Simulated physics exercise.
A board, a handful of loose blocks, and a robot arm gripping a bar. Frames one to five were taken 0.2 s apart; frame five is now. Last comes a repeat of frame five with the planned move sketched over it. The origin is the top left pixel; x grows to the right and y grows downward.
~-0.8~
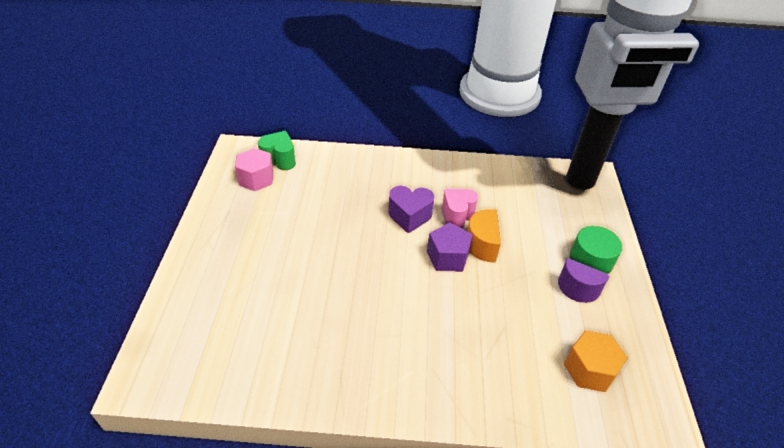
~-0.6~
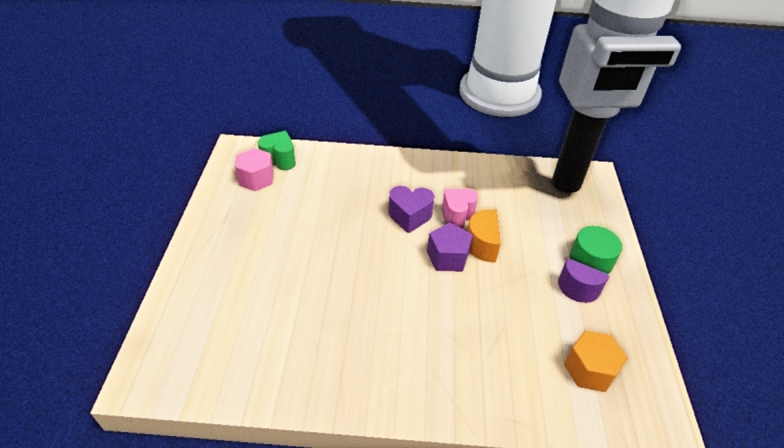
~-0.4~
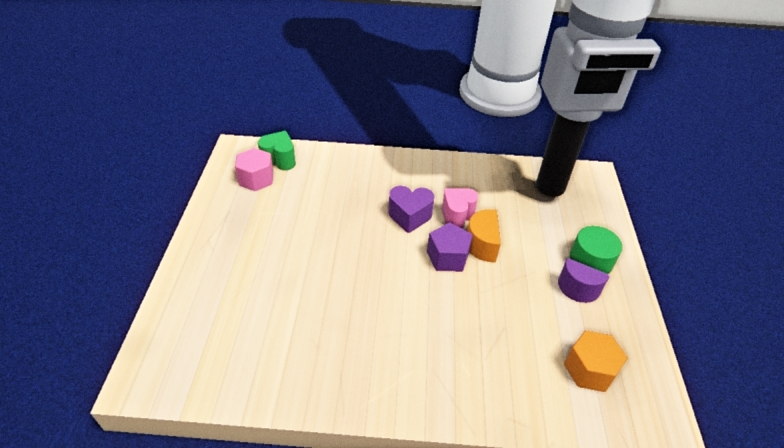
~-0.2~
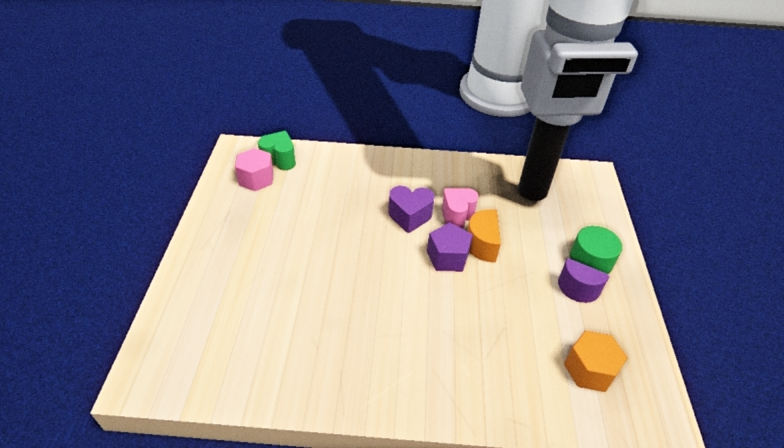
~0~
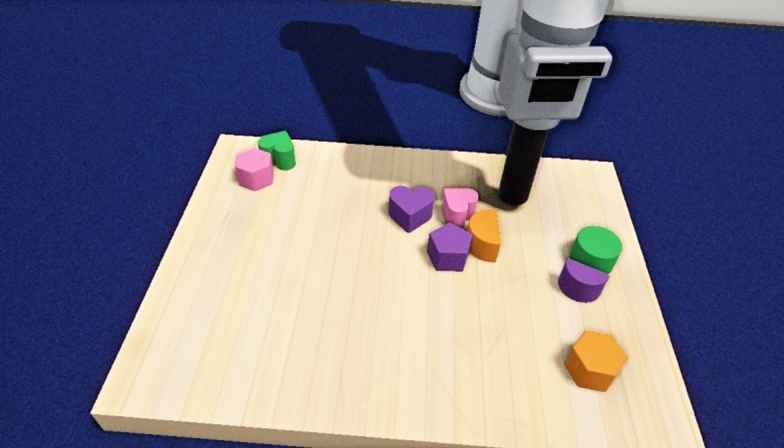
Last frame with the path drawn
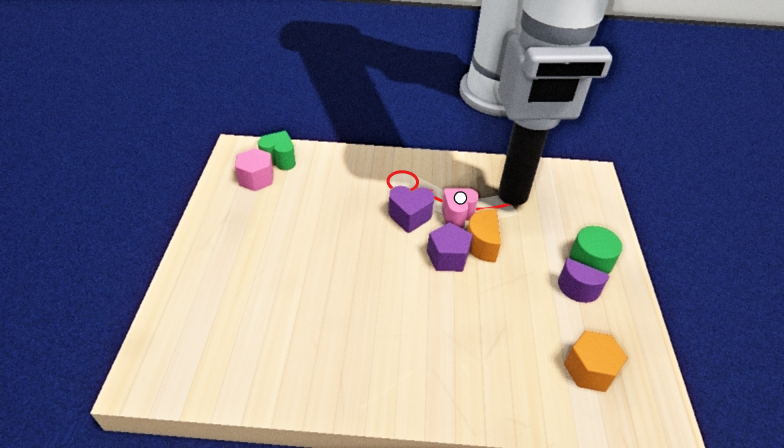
On a wooden board, a robot arm moves a black bar left toward still, colourful blocks.
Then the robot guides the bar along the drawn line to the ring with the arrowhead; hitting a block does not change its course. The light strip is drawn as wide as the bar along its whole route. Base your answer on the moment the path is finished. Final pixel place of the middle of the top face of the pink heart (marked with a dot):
I'd say the pink heart ends with its top centre at (397, 184).
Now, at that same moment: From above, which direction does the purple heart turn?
Looking down on the board, it turns counter-clockwise.
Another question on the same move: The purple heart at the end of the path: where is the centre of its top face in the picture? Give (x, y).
It will end up at (372, 207).
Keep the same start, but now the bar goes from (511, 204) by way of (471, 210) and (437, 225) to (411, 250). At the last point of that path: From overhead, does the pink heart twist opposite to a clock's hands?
My answer is no.
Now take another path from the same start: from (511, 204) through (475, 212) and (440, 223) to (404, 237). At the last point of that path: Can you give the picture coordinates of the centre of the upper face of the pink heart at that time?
The middle of the upper face of the pink heart will lie at about (373, 208) in the picture.
The drawn path runs from (511, 204) by way of (473, 209) and (435, 198) to (403, 181); the dot is on the pink heart.
What follows on the original path. One third of the way, bar (474, 201); purple heart (407, 198); pink heart (446, 200).
Two thirds of the way, bar (436, 189); purple heart (378, 203), turned 35° anticlockwise; pink heart (412, 193), turned 30° anticlockwise.
At the end, bar (403, 173); purple heart (372, 207), turned 50° anticlockwise; pink heart (397, 184), turned 75° anticlockwise; orange half-round block not moved.
